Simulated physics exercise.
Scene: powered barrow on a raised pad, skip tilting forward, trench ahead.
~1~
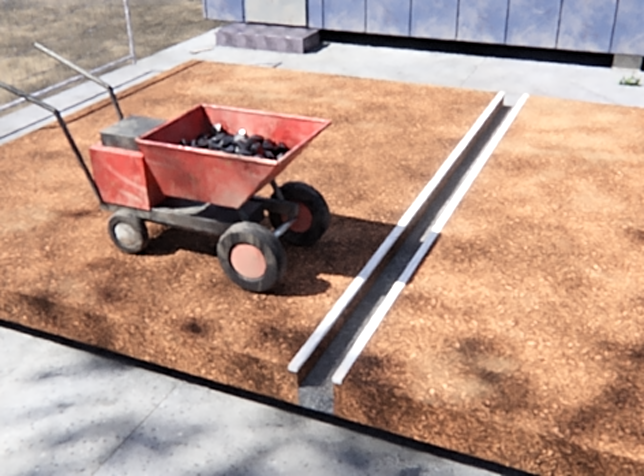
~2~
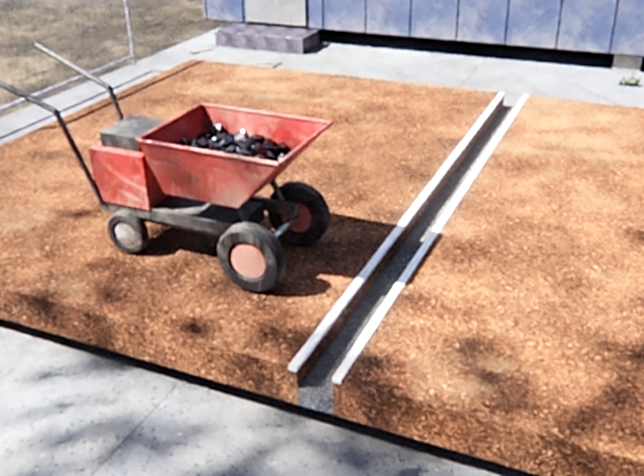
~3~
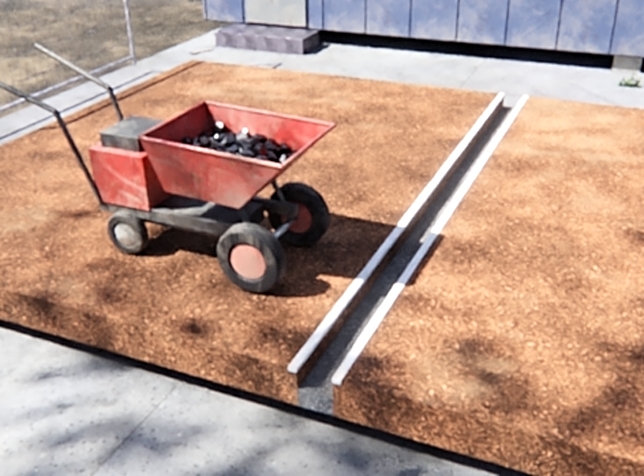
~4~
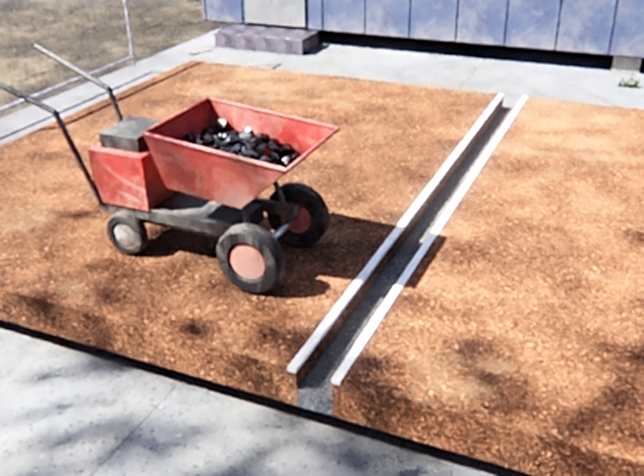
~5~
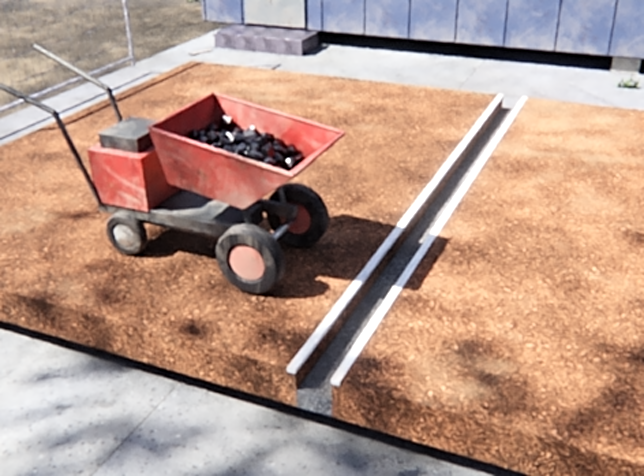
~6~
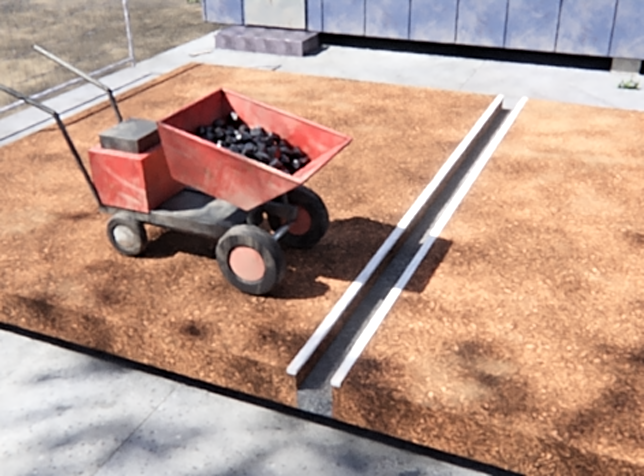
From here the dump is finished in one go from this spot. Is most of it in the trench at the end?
The trench will hold a lesser part of the load.
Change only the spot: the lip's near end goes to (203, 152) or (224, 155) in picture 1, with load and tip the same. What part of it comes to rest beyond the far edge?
The first position yields around 0 per cent; the second yields around 10 per cent.
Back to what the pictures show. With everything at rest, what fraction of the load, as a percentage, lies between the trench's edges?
Roughly 35 %.
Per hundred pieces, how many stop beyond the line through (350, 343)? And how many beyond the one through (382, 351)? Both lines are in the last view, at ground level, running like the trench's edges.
Roughly 70 and 50 %.
Shortly afterwards, skip tipped steeply; the whole lot in the skip.
Next, skip tipped right over; all but a few in the skip; a little in or heaped over the trench; a little beyond it.
Some moments later, skip tipped right over; a little in the skip; a little in or heaped over the trench; near two thirds beyond it.
In the end, skip tipped right over; near a third in or heaped over the trench; near two thirds beyond it.
